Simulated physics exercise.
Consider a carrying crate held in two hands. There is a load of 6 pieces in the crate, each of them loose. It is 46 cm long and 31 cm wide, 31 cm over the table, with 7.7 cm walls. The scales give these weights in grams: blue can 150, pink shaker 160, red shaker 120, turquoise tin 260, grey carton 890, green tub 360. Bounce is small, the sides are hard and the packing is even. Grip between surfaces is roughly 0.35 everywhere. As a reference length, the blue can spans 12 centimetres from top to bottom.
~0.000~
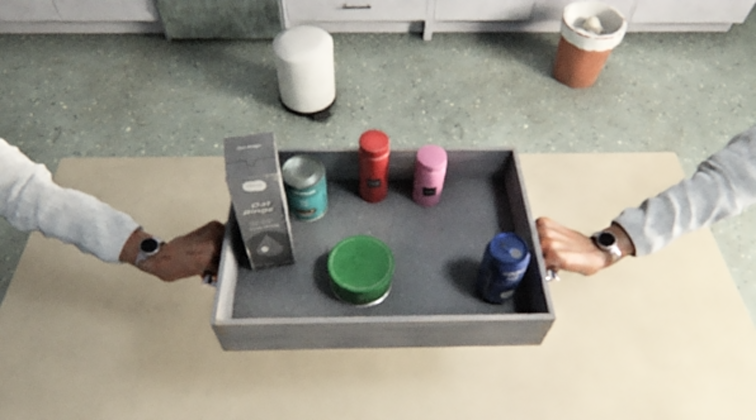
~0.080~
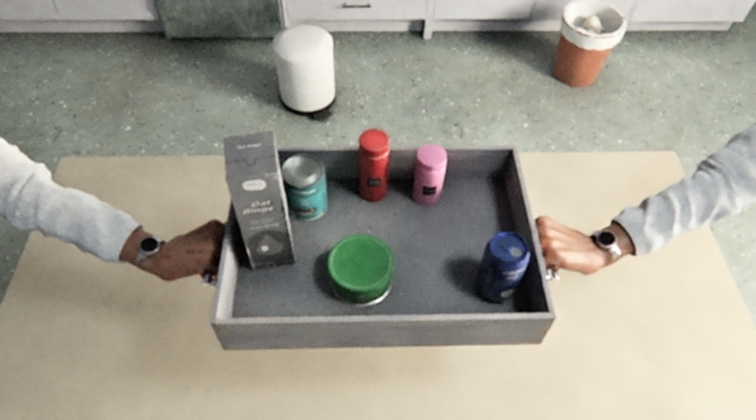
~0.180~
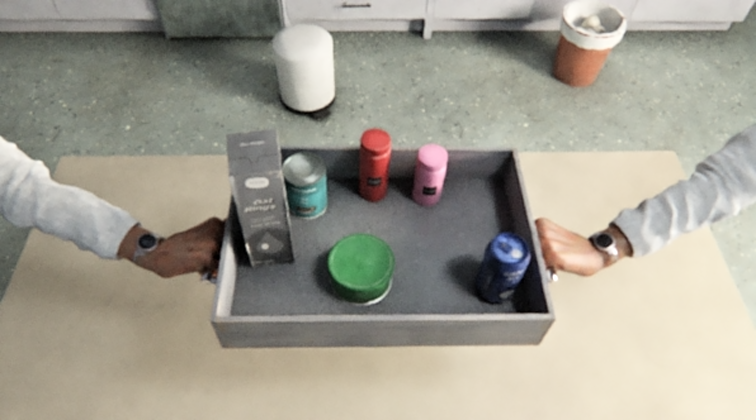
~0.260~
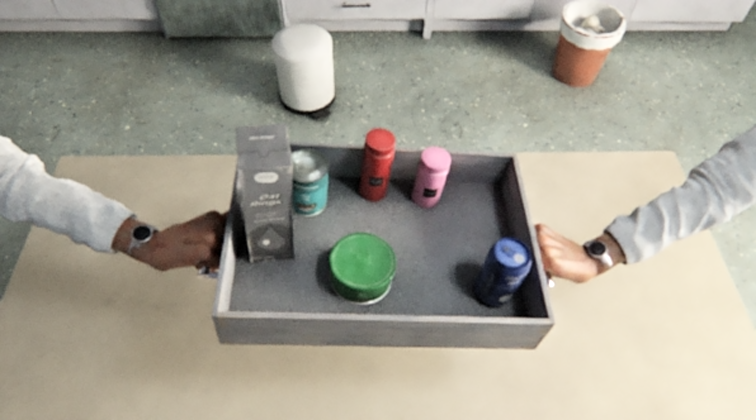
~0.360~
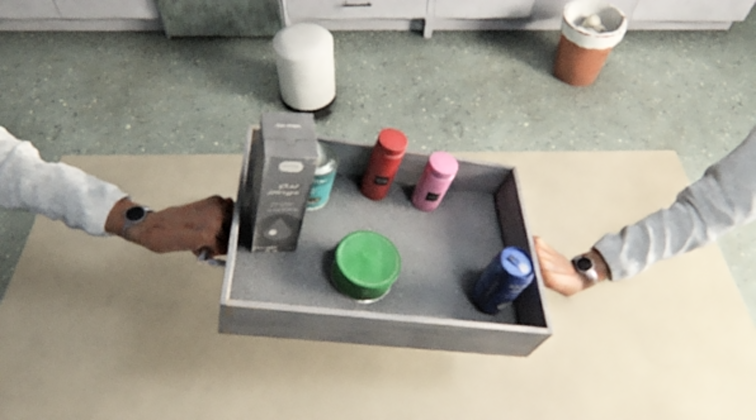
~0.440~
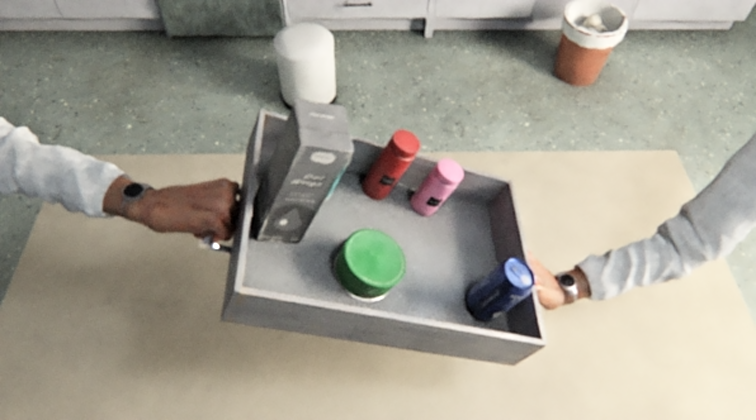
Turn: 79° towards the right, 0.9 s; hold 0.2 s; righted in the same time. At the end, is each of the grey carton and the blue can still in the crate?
Result - grey carton: No longer in the crate; blue can: Still in the crate.
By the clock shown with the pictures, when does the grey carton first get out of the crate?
Near 1.0 s on the clock.
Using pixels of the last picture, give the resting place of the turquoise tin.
Roughly at (500, 211) in the last picture.
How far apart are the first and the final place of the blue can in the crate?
It ends about 6 centimetres from where it started.
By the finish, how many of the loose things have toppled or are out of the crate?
The number here is 1.
Around 0.74 s, tip 66°, right side down; grey carton tipped 10° against what carries it near (439, 204); blue can shifted 2 cm near (455, 329); red shaker tipped 4° against what carries it.
Around 0.94 s, tip 78°, right side down; grey carton upside down near (504, 290); blue can shifted 5 cm near (436, 359); turquoise tin shifted 32 cm.
Around 1.64 s, tip 41°, right side down; grey carton now out of the crate; blue can shifted 6 cm near (495, 340); red shaker shifted 17 cm.
Finally (2.6 s), out of the crate, grey carton; not toppled but over 5 cm from the start, blue can, pink shaker, red shaker, turquoise tin and green tub. In the last view, grey carton near (558, 275), blue can near (521, 298).
